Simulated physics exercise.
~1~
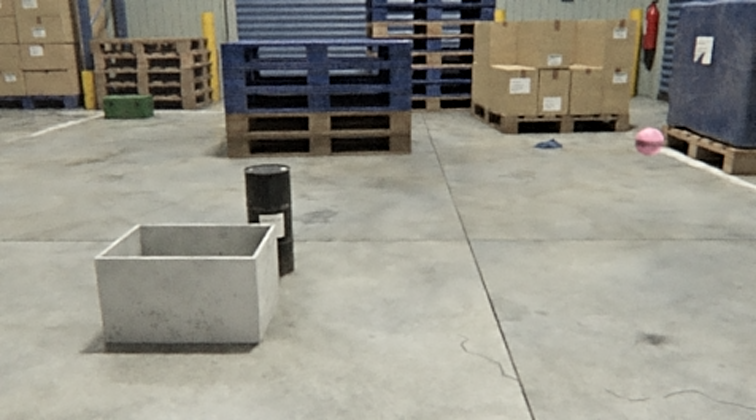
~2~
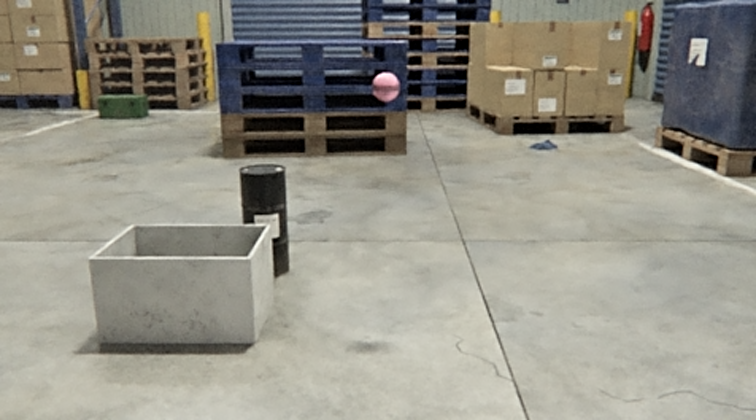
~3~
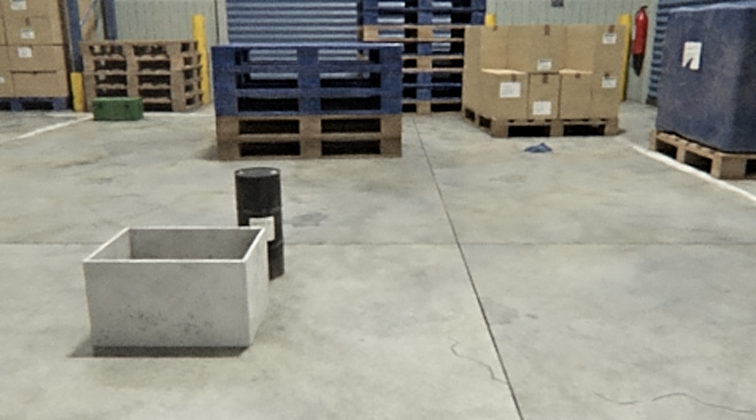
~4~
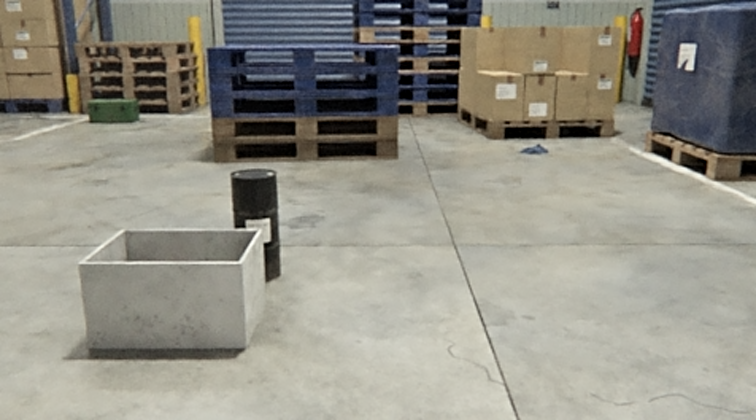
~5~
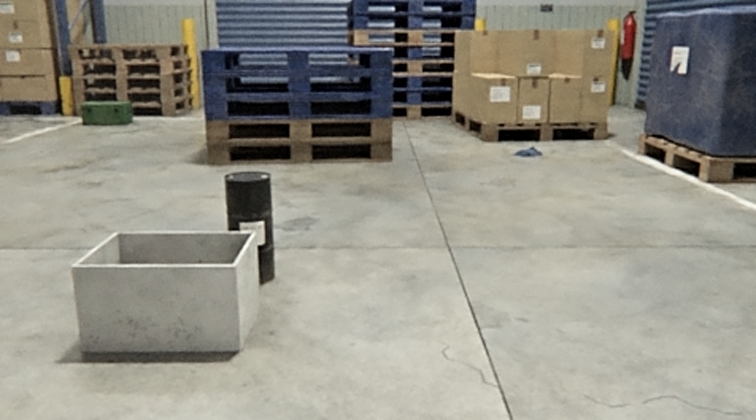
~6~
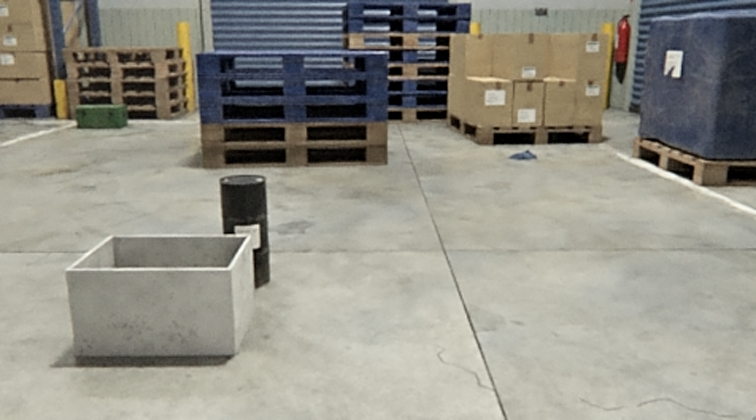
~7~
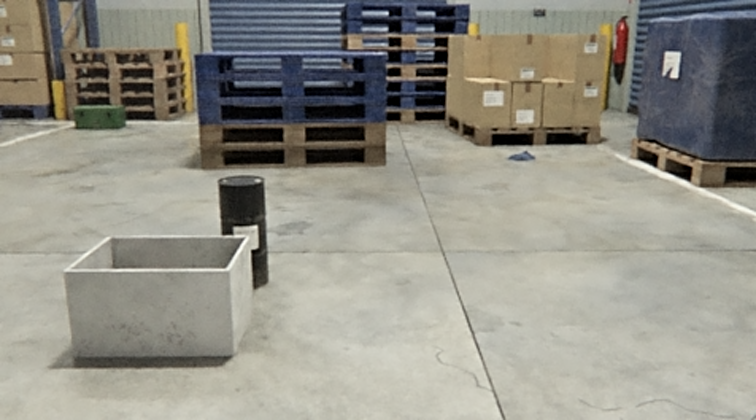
A pink ball flew left through the air across the warehouse, toward the open gray box and the black canister behind it, then went out of sight. The box and canister stayed put, and the ball was not visible again.
